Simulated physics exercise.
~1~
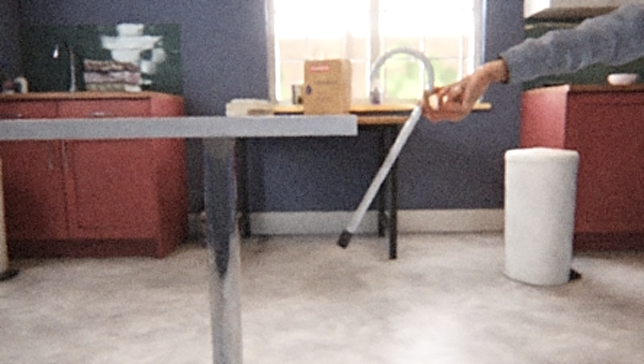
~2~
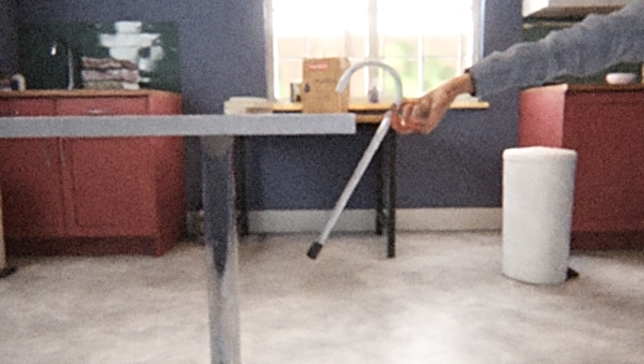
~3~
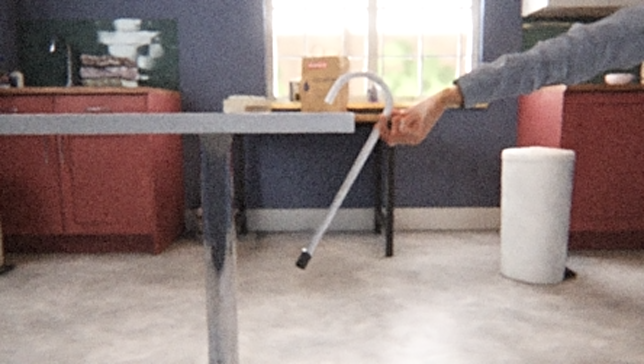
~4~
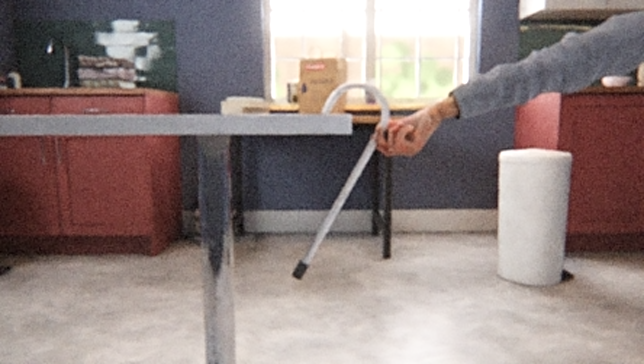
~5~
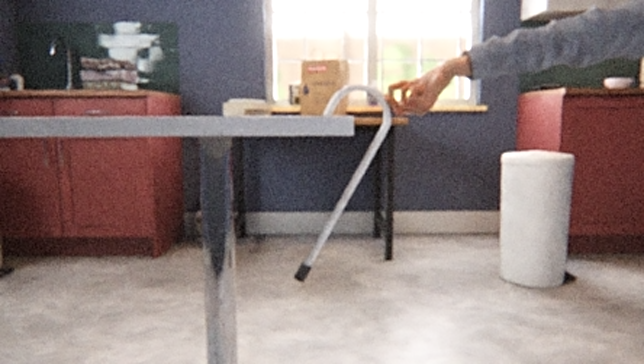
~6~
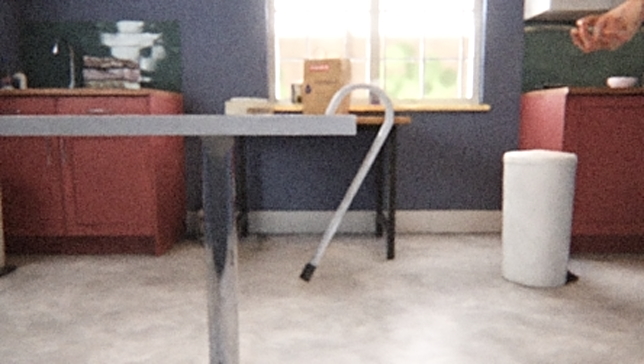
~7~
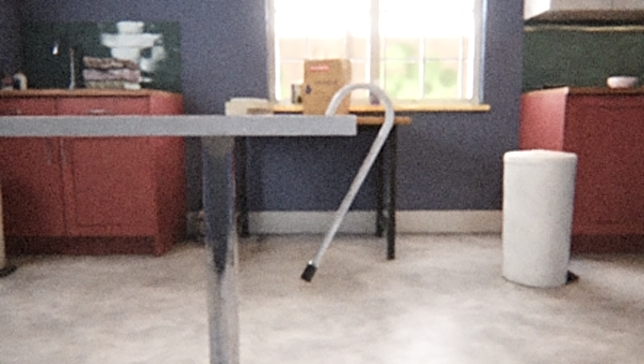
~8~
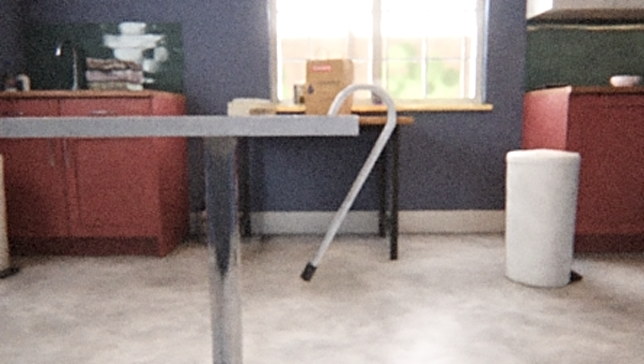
White cane being hooked by a hand over a table's right edge, then hanging there at a slant after the hand withdraws.
